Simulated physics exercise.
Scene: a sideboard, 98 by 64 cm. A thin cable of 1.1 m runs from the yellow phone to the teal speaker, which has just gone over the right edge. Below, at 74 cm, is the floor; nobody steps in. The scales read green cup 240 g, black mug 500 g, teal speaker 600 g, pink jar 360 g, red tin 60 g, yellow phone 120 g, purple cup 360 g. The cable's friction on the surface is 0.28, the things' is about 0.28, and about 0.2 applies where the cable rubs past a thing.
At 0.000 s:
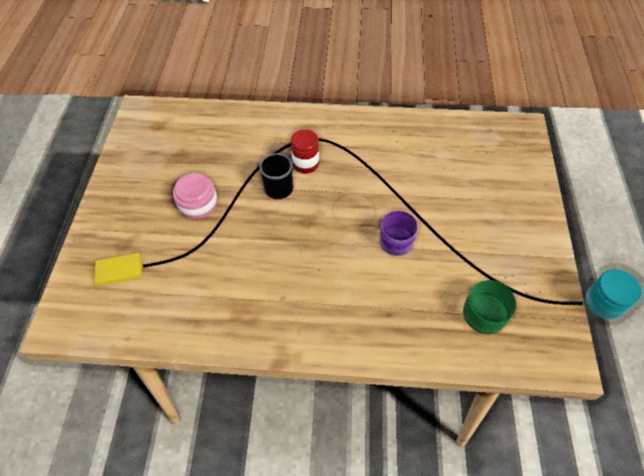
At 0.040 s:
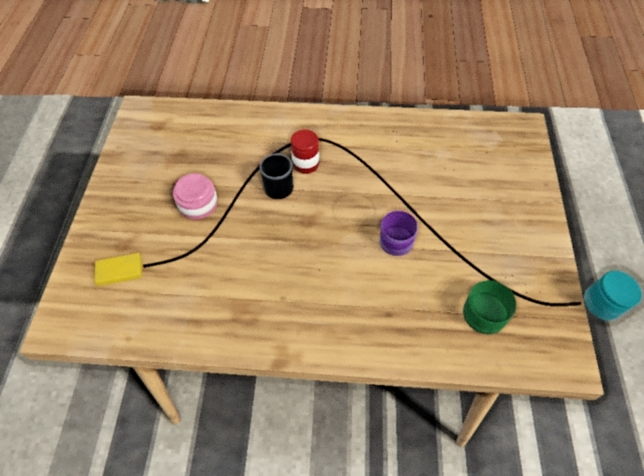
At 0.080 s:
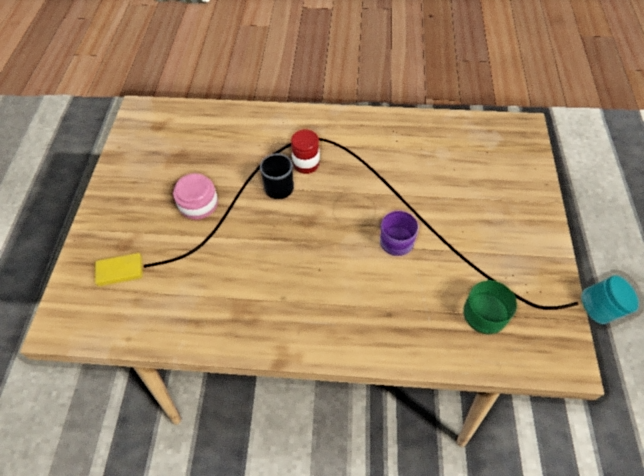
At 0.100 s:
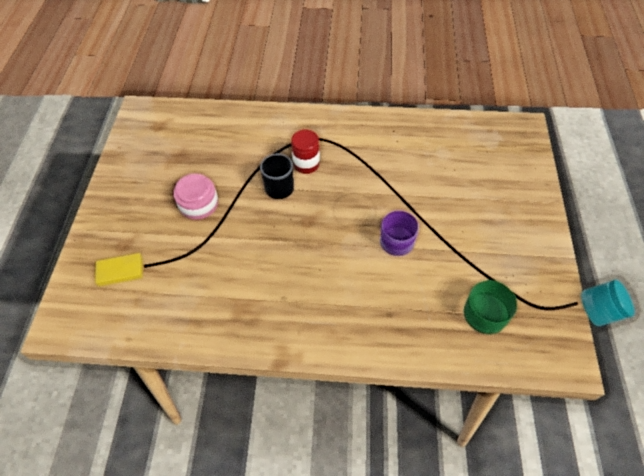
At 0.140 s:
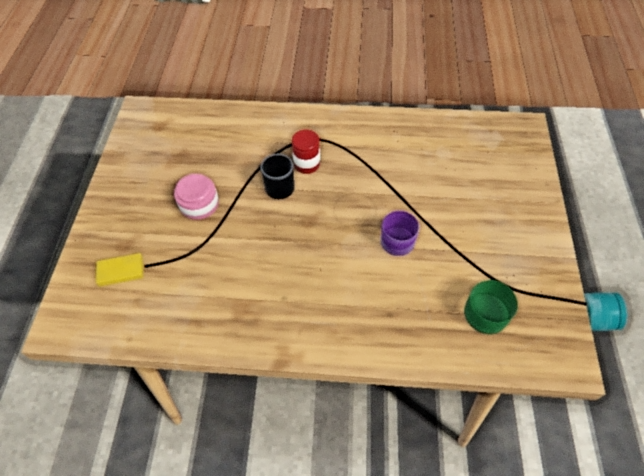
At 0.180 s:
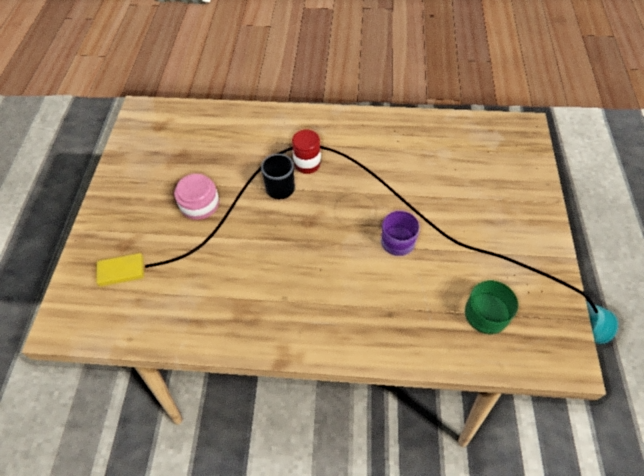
Wooden table on striped rug, teal speaker tilting and sinking past the right edge, black cable straightening across the tabletop behind it.
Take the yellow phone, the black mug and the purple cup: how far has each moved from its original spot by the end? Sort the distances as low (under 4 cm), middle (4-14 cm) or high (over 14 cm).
Distances: Yellow phone high; black mug high; purple cup low.
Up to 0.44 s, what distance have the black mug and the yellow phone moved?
I'd say the black mug is some 6 cm out, the yellow phone some 25 cm.
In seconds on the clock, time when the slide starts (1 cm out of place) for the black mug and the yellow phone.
Black mug 0.34 s; yellow phone 0.26 s, roughly.
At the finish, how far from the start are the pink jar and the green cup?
Pink jar: 4 cm; green cup: 0 cm.
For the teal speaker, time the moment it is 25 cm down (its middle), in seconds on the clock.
0.28 s.
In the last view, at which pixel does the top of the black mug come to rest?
End position in the last picture: Approx. (357, 228).
By 0.4 s, the cable's tail end at (258, 210); yellow phone 24 cm off its start, black mug 5 cm off its start, red tin on its side, 25 cm off its start.
By 0.7 s, the cable's tail end at (411, 178); yellow phone 64 cm off its start, black mug 19 cm off its start, red tin on its side, 40 cm off its start.
By 0.9 s, the cable's tail end at (585, 141); yellow phone over the edge, black mug 21 cm off its start at (357, 228), red tin on its side, 41 cm off its start at (322, 341).
By 1.2 s, the cable has left the top; yellow phone over the edge, black mug 21 cm off its start, red tin on its side, 40 cm off its start.
By 2.4 s, the cable has left the top; yellow phone over the edge, black mug 21 cm off its start at (357, 228), purple cup 0 cm off its start at (401, 226), red tin on its side, 40 cm off its start at (320, 335).
